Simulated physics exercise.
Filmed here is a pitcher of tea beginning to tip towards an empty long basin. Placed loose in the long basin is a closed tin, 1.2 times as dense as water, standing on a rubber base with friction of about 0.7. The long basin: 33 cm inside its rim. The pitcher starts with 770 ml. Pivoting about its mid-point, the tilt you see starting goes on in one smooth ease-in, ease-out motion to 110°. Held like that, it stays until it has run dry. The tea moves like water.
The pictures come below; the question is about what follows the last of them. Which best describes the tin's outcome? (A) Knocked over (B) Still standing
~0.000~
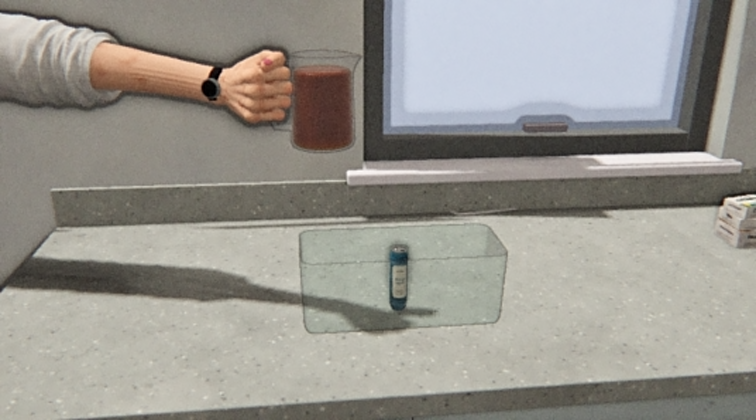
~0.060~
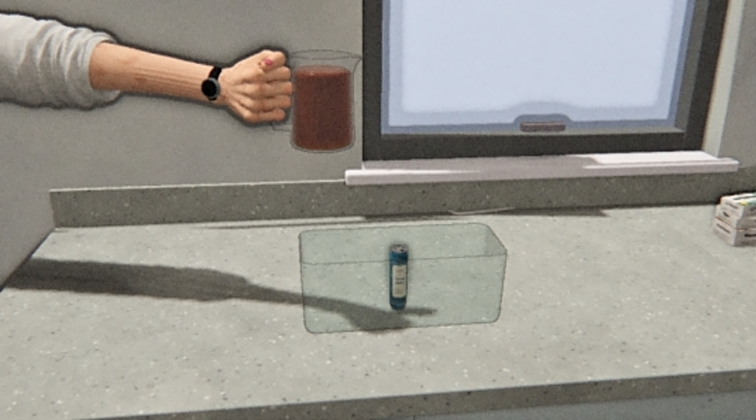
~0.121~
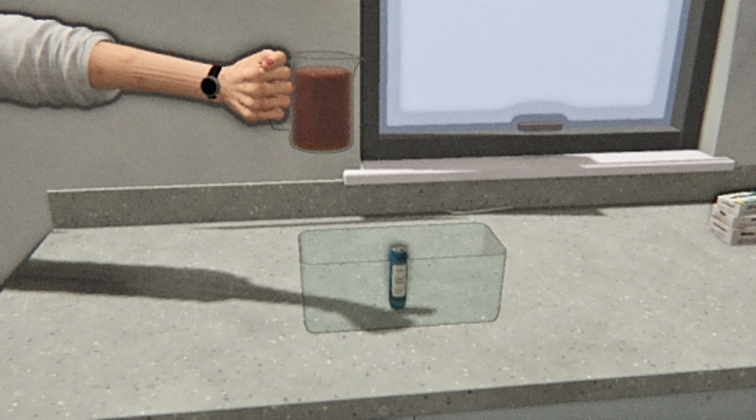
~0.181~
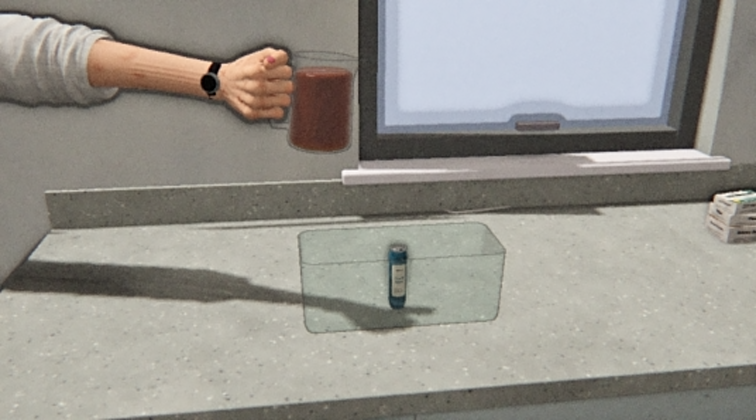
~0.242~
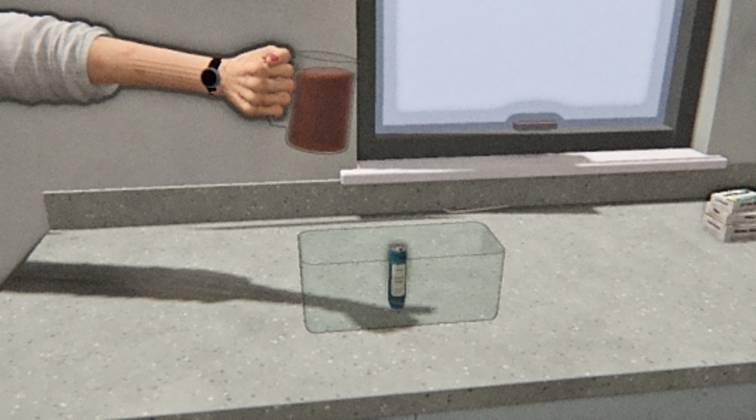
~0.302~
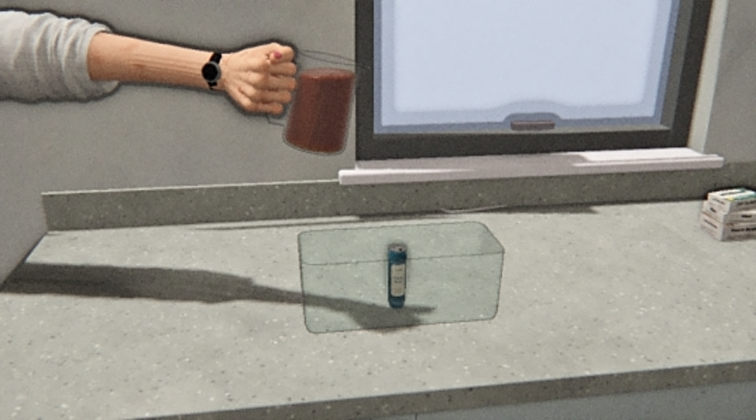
B, still standing.
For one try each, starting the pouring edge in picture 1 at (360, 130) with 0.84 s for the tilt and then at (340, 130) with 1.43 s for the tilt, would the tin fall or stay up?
The tin overturns the first time and overturns the second time.
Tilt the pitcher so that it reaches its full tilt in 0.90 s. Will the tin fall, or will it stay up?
In that case the tin does not tip.
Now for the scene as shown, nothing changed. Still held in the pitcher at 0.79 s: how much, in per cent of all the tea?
I'd estimate some 88 % remains.
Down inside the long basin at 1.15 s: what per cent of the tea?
32 %, more or less.
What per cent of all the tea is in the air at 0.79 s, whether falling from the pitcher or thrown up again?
Some 10 per cent.
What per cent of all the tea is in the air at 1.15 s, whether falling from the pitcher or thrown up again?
Roughly 30 %.
By 0.79 s the tilt is 64° and 88 per cent is still to pour; the tin stands where it began.
By 1.15 s the tilt is 100° and 39 per cent is still to pour; the tin stands where it began.
By 1.52 s the tilt is 110° and 3 per cent is still to pour; the tin stands where it began.
By 1.93 s the tilt is 110° and 0 per cent is still to pour; the tin stands where it began.
At rest the tin stands where it began.
